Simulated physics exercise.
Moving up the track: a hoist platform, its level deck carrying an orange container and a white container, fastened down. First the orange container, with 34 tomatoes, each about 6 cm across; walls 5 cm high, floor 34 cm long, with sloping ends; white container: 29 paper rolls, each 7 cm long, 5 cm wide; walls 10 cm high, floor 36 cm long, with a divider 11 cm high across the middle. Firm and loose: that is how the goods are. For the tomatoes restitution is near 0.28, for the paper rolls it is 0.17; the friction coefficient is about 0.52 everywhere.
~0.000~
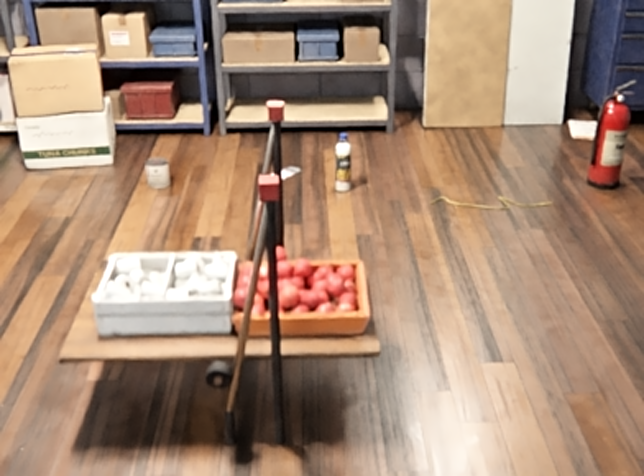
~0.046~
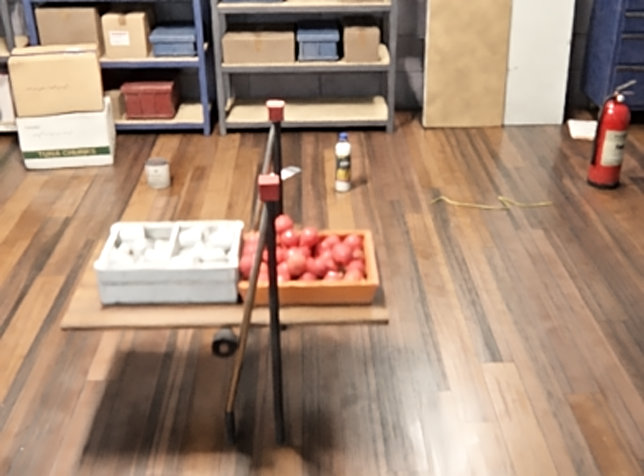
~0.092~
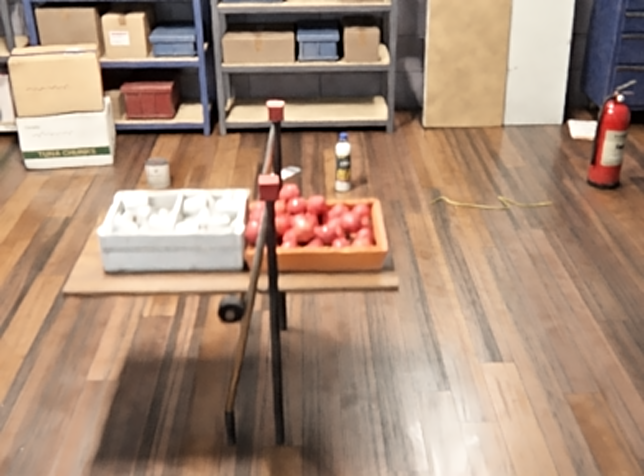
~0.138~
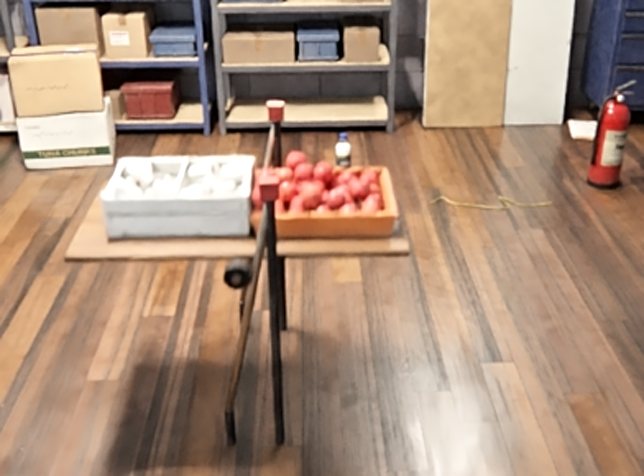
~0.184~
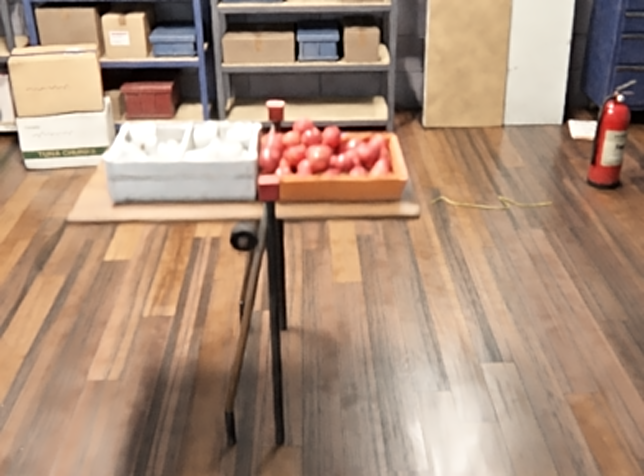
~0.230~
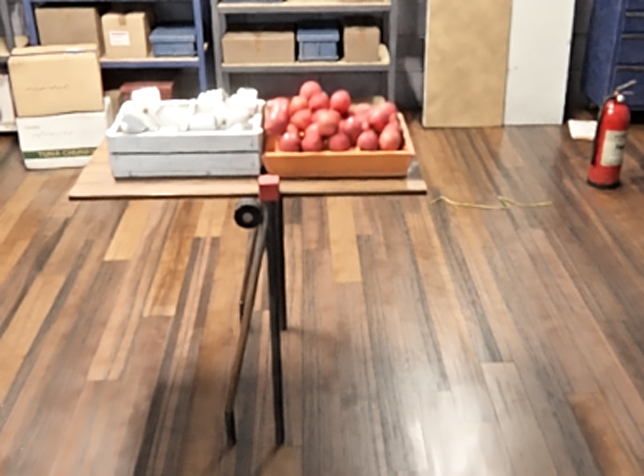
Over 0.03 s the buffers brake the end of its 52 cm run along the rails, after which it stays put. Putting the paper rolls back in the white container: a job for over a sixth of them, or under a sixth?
Spillage: Larger than one sixth.
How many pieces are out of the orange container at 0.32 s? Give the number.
The orange container is at around 1.
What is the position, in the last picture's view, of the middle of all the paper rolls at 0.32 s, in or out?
Roughly at (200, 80).
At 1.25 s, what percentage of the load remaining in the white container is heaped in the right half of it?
60 per cent, about.
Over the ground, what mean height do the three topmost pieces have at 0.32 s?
About 110 cm up, on average.
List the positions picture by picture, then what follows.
In the first frame (places track the rim corner closest to us here), white container (99, 300); orange container (236, 317); 0 cm travelled; all still inside.
In the second frame, white container (102, 267); orange container (242, 284); 11 cm travelled.
In the third frame, white container (105, 233); orange container (248, 251); 22 cm travelled.
In the fourth frame, white container (108, 197); orange container (254, 216); 34 cm travelled.
In the fifth frame, white container (111, 159); orange container (261, 179); 45 cm travelled.
In the sixth frame, white container (113, 134); orange container (266, 154); 52 cm travelled; all still inside.
After 0.32 s, the orange container is down by 1 of 34 and the white container has all 29.
After 0.48 s, the orange container is down by 8 of 34 and the white container is down by 5 of 29.
After 0.70 s, the orange container is down by 17 of 34 and the white container is down by 12 of 29.
Outcome (at 1.25 s), the orange container is down by 21 of 34 and the white container is down by 13 of 29. Asked share, 13 of 29, 45 per cent.
